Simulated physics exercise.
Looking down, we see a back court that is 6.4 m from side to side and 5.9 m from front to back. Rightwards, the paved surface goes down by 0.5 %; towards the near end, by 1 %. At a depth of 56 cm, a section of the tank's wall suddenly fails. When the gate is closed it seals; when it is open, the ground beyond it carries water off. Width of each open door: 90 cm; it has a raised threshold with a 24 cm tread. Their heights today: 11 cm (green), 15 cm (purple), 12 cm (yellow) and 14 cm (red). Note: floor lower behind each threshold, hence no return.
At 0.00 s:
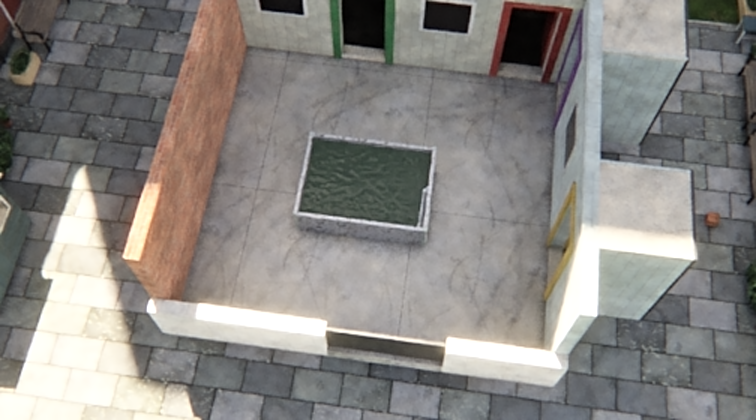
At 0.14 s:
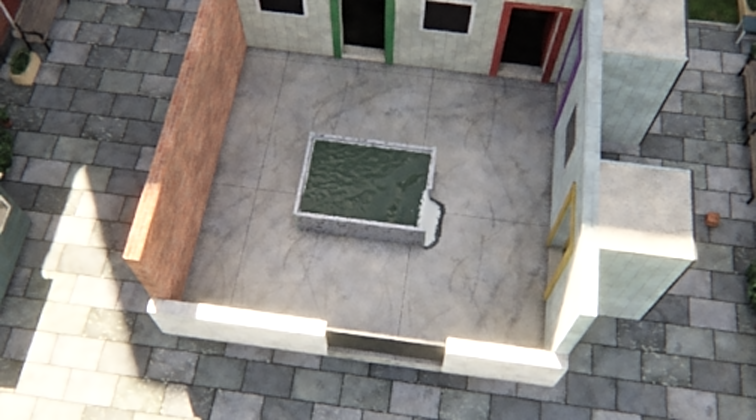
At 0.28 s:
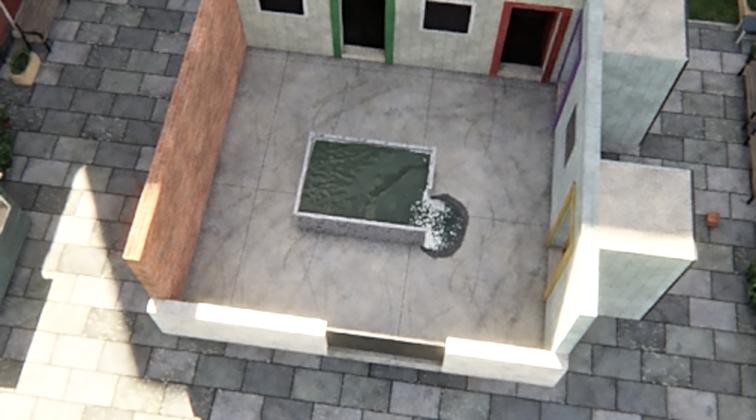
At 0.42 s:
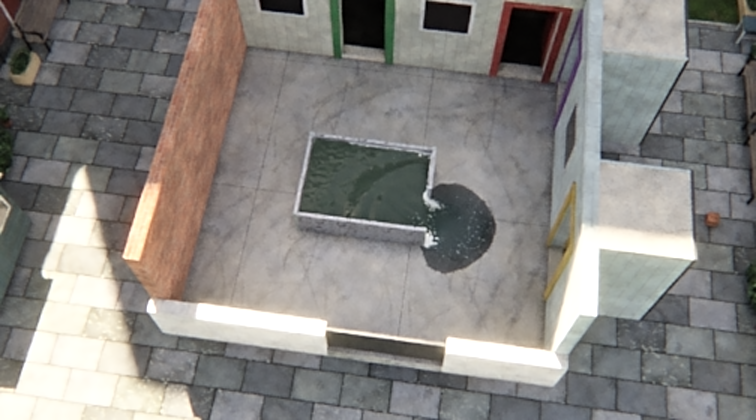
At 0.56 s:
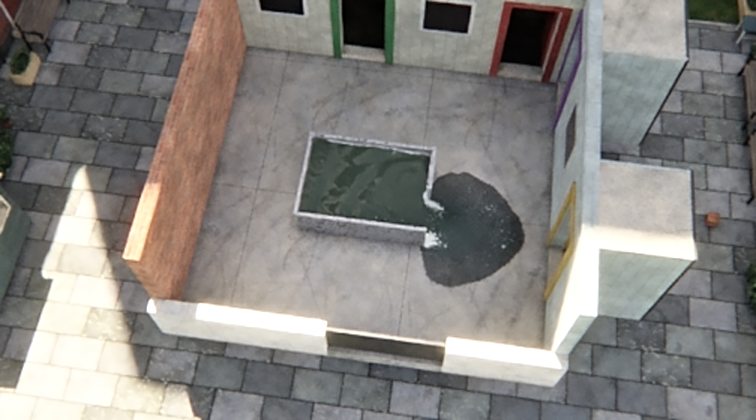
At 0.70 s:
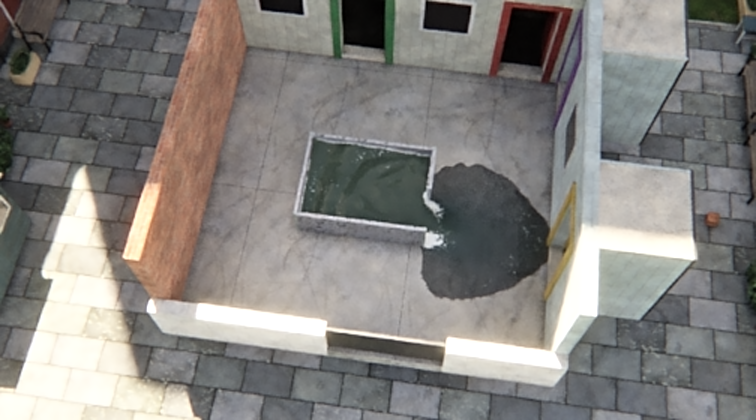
Water pours from the right side of a tank and spreads across the paved court.
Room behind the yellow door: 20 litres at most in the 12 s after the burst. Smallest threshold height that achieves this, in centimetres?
20 cm.
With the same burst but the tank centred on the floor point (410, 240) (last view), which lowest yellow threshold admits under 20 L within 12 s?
In this case, 28 cm or so.
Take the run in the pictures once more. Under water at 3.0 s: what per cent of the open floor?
Wet share: Near 30 %.
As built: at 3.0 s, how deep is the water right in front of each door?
Depths in cm - green: 0, purple: 5, yellow: 21, red: 11.
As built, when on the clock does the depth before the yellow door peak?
That happens close to 1.8 s on the clock.
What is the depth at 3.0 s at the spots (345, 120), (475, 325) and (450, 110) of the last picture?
In that order: 0, 11 and 0 cm.
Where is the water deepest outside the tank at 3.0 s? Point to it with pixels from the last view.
(538, 366).
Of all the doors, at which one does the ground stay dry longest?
Last in order comes the green door.
After 1.4 s water covers 20 % of the floor, deepest (33 cm) near (428, 226); 23 cm at the yellow door, 17 litres in over its 12 cm threshold.
After 3.0 s water covers 30 % of the floor, deepest (26 cm) near (538, 366); 21 cm at the yellow door, 102 litres in over its 12 cm threshold.
After 12.0 s water covers 95 % of the floor, deepest (9 cm) near (517, 363); 8 cm at the yellow door, 142 litres in over its 12 cm threshold.
At the yellow door as built, the water arrived by 0.8 s and peaked near 25 cm at 1.8 s.
Run again over the same 12 s with other heights there, 56 litres in over 16.5 cm, 11 litres over 22 cm. The limit of 20 litres is kept from about 20 cm up.
